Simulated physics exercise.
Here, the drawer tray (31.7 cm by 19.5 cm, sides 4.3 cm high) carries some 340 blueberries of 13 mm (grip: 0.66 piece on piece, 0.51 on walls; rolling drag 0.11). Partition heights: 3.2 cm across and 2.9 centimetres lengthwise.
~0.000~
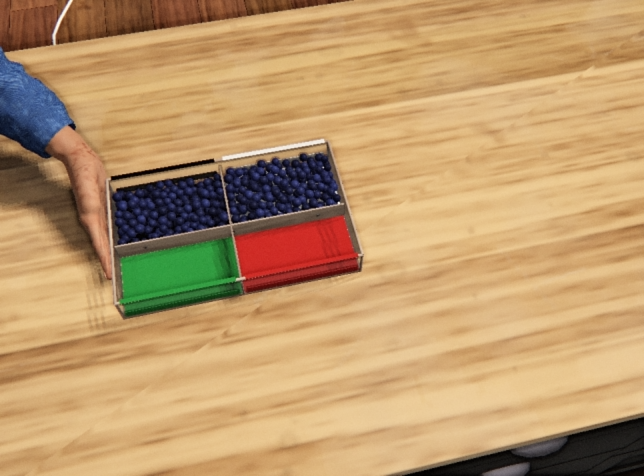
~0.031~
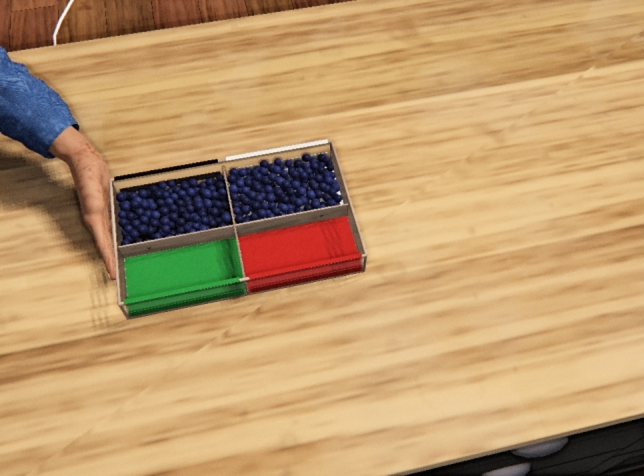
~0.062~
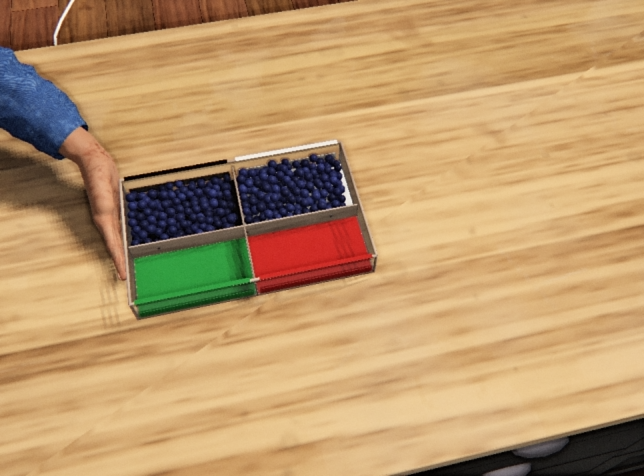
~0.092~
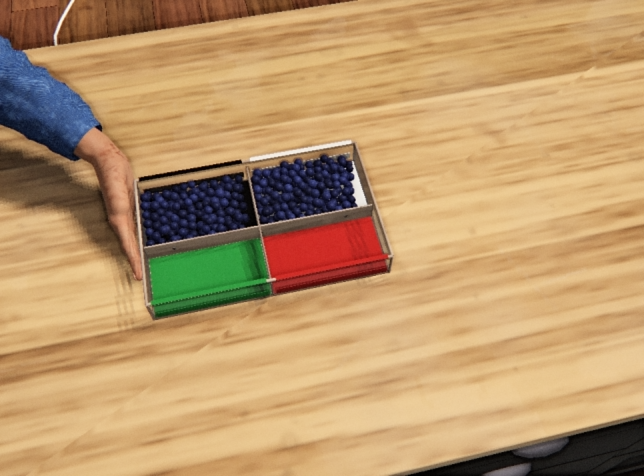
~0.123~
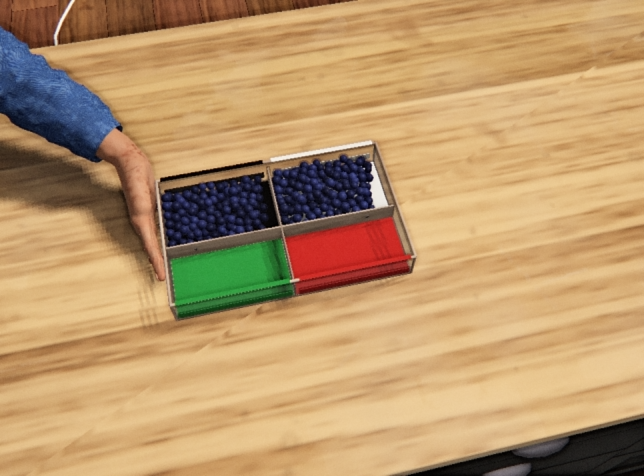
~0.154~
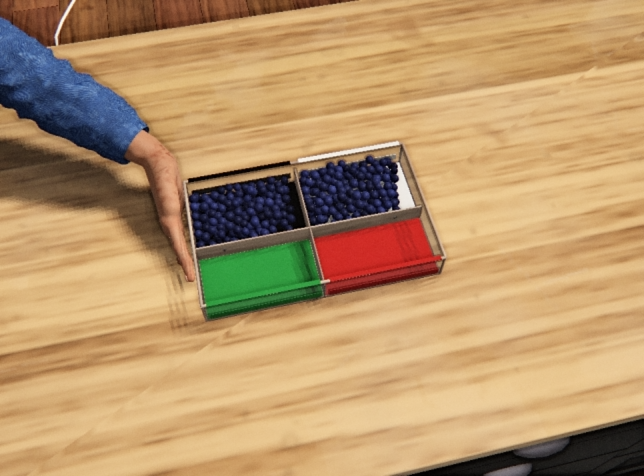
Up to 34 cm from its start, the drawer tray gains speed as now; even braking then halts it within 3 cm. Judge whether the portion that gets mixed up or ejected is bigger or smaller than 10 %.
The share that wanders off breaks the ten percent line.
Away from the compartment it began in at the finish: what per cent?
Roughly 25 per cent.
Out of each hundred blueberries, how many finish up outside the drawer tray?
Close to 15 in a hundred.
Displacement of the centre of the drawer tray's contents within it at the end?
Around 2.0 cm.
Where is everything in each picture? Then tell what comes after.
The first picture shows drawer tray at (242, 280); tilt 0 degrees; moved 0.0 cm; white 55 %, black 45 %.
The second picture shows drawer tray at (246, 281); tilt 0 degrees; moved 0.4 cm.
The third picture shows drawer tray at (256, 281); tilt 0 degrees; moved 1.7 cm.
The fourth picture shows drawer tray at (272, 282); tilt 0 degrees; moved 3.7 cm.
The fifth picture shows drawer tray at (296, 282); tilt 0 degrees; moved 6.7 cm.
The sixth picture shows drawer tray at (326, 283); tilt 0 degrees; moved 10.5 cm; white 55 %, black 45 %. Its speed is now 1.37 m/s.
After 0.24 s, tilt 0 degrees; white 55 %, black 45 %; 0 % away from where they began.
After 0.32 s, tilt 0 degrees; white 55 %, black 45 %; 0 % away from where they began.
After 0.39 s, tilt 0 degrees; white 50 %, black 35 %, in the air 10 %; 15 % away from where they began.
Then, at 0.45 s, tilt 0 degrees; white 50 %, black 30 %, red 5 %, in the air 15 %; 25 % away from where they began.
By 1.7 s all is still; white 50 %, outside 15 %, black 30 %, red 5 %; 25 % away from where they began.
